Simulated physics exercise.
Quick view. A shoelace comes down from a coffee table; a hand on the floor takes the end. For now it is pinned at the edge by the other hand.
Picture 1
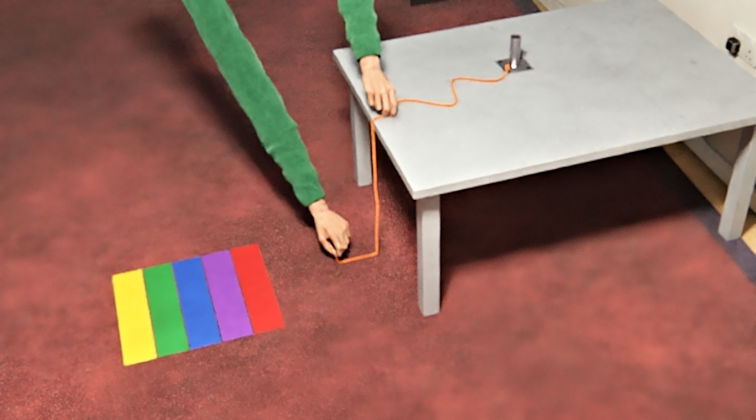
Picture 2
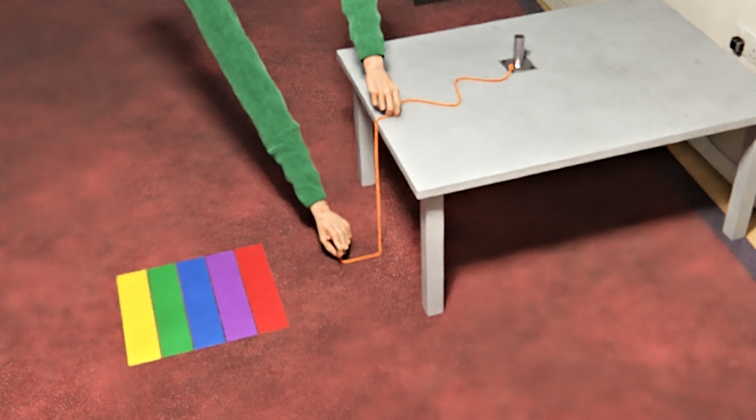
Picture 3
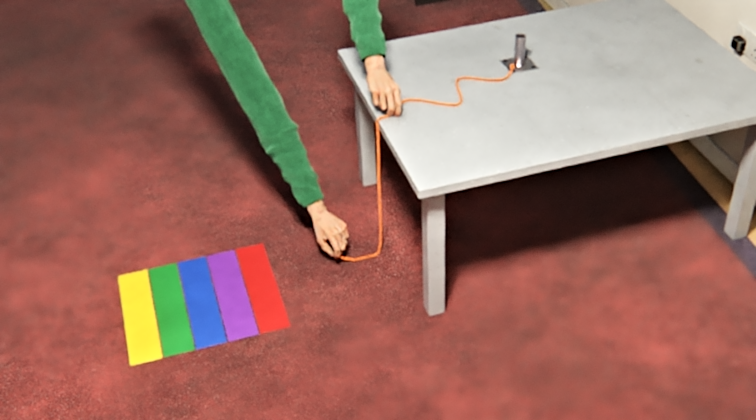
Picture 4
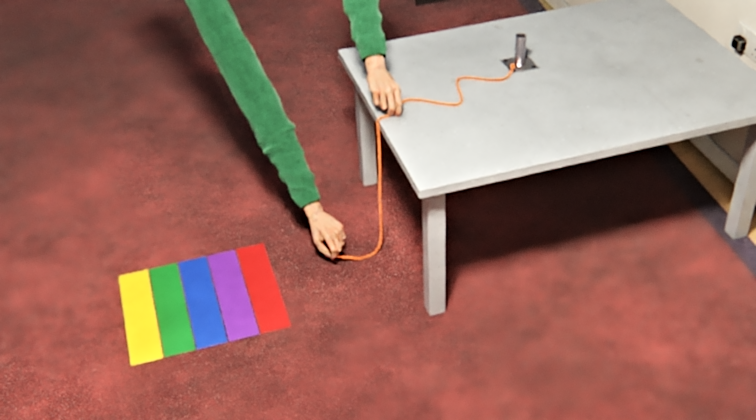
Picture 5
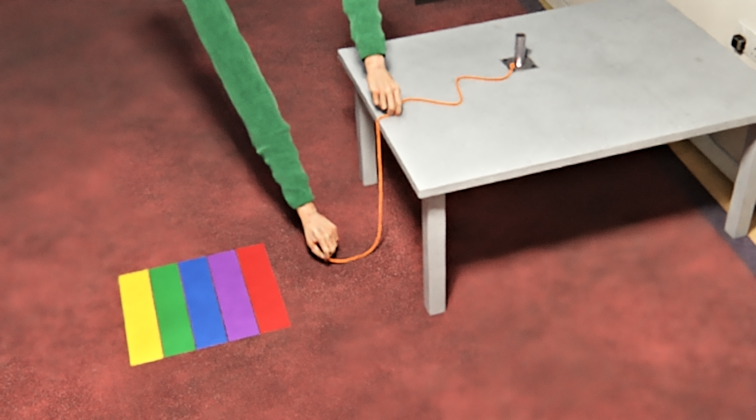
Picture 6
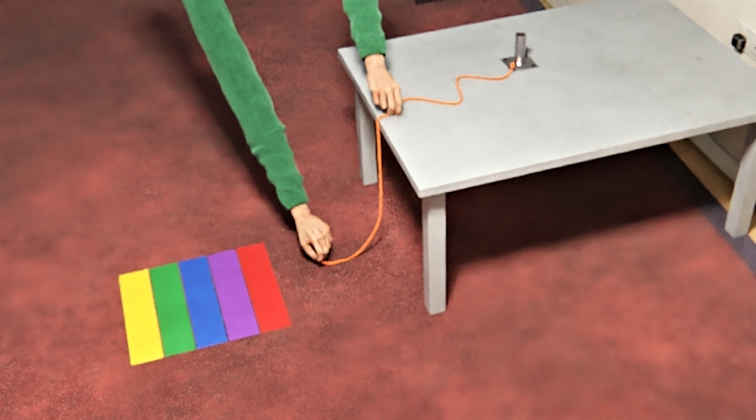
Beside a gray table on a reddish floor, one green-sleeved hand pressed an orange cord at the table's edge while the other, low by the colored stripes, drew its end slightly left.
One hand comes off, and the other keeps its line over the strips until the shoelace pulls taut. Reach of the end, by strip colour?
Green.
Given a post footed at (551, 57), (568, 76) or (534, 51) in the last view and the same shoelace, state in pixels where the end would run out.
Places per try: (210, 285); (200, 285); (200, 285).
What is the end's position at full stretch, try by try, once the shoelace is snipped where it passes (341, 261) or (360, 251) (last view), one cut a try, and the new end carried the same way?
First (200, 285), then (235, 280).
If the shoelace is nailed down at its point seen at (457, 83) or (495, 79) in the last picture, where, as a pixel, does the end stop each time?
(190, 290); (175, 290).
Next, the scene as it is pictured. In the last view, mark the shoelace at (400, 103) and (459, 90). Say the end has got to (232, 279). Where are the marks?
One lands at (371, 136), the other at (431, 92).
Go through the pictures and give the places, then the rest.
End (336, 254); red (265, 314); purple (234, 321); blue (202, 329); green (170, 337); yellow (138, 344), in the first picture.
End (337, 255); shoelace through (500, 80) (458, 93) (413, 100) (376, 133) (378, 192) (380, 242), in the second picture.
End (334, 255), in the third picture.
End (331, 256); shoelace through (501, 80) (460, 93) (414, 100) (378, 133) (380, 191) (380, 241), in the fourth picture.
End (324, 258), in the fifth picture.
End (318, 259); shoelace through (501, 79) (460, 92) (414, 99) (378, 132) (381, 190) (368, 242), in the sixth picture.
Soon after, end near (232, 279); over purple.
Then, end near (190, 289); over blue.
At full stretch, end near (165, 295); over green. It halts on the green strip.
